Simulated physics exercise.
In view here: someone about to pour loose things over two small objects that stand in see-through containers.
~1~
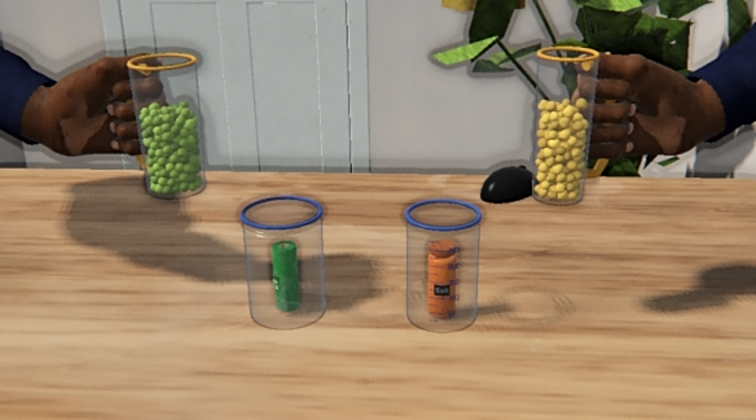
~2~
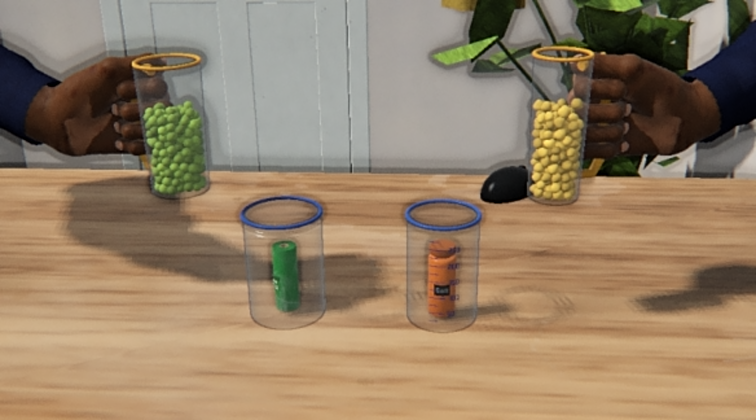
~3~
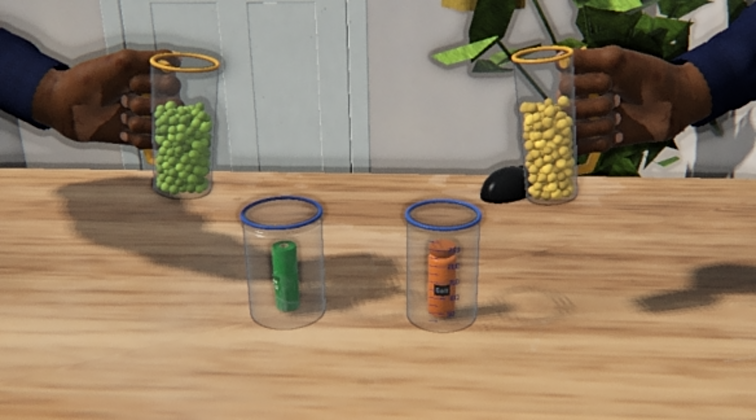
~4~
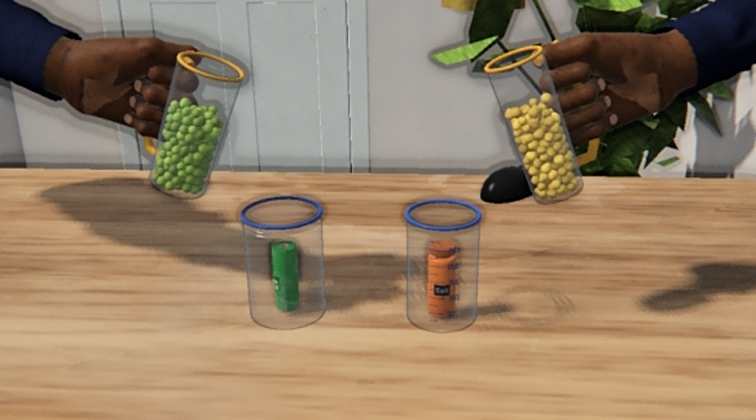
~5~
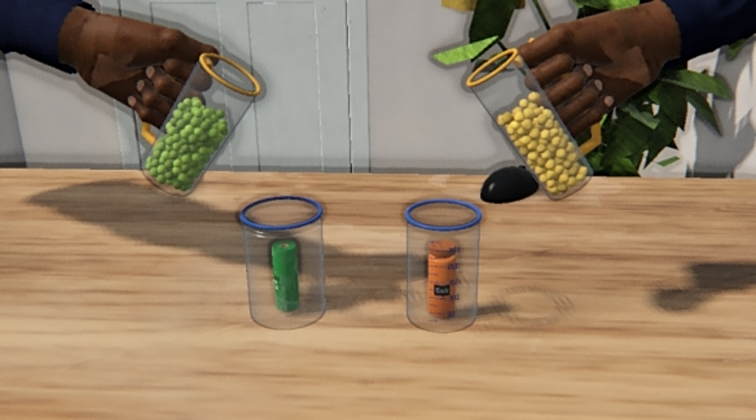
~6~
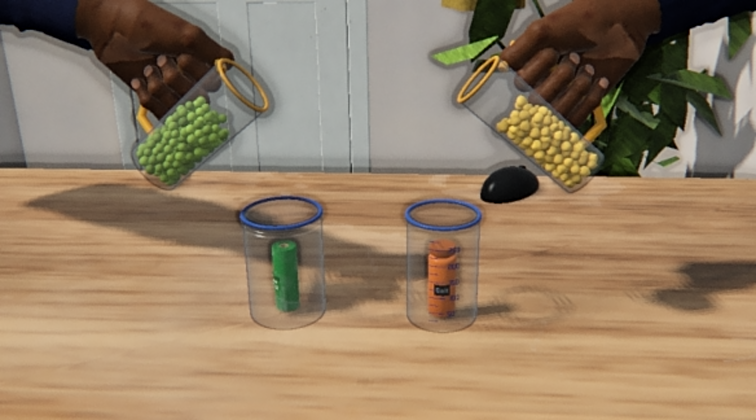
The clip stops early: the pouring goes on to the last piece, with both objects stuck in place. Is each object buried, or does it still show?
Left: Visible. Right: Visible.
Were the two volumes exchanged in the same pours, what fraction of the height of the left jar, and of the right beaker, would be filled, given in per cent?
Levels - left near 40, right near 70.
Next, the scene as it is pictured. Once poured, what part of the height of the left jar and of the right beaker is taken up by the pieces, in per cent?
Near 55 on the left, 55 on the right.
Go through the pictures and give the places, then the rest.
The first picture shows small roll in the left jar at (286, 276), reaching well over half way up; left cup at (170, 127), two thirds full of dried peas; small canister in the right beaker at (442, 278), reaching well over half way up; right cup at (563, 127), two thirds full of puffed corn balls.
The second picture shows left cup at (174, 127), upright; right cup at (558, 127), upright.
The third picture shows left cup at (184, 127), tipped 7°; right cup at (547, 127), tipped 7°.
The fourth picture shows left cup at (194, 127), tipped 21°; right cup at (537, 127), tipped 21°.
The fifth picture shows left cup at (198, 127), tipped 35°; right cup at (532, 127), tipped 35°.
The sixth picture shows small roll in the left jar at (286, 276); left cup at (198, 127), tipped 49°; small canister in the right beaker at (442, 278); right cup at (532, 127), tipped 49°.
Then, 0.33 s past the last view, left jar empty, all of its cupful still in the cup; right beaker empty, all of its cupful still in the cup.
Then, 0.75 s past the last view, left jar empty, all of its cupful still in the cup; right beaker empty, all of its cupful still in the cup.
Then, 1.20 s past the last view, left jar a quarter full, about a third of its cupful still in the cup; right beaker nearly empty, about half of its cupful still in the cup.
Finally, left jar half full (surface near (285, 257)), nothing beside it; right beaker half full (surface near (443, 259)), nothing beside it; the left thing is still showing; the right thing is still showing.
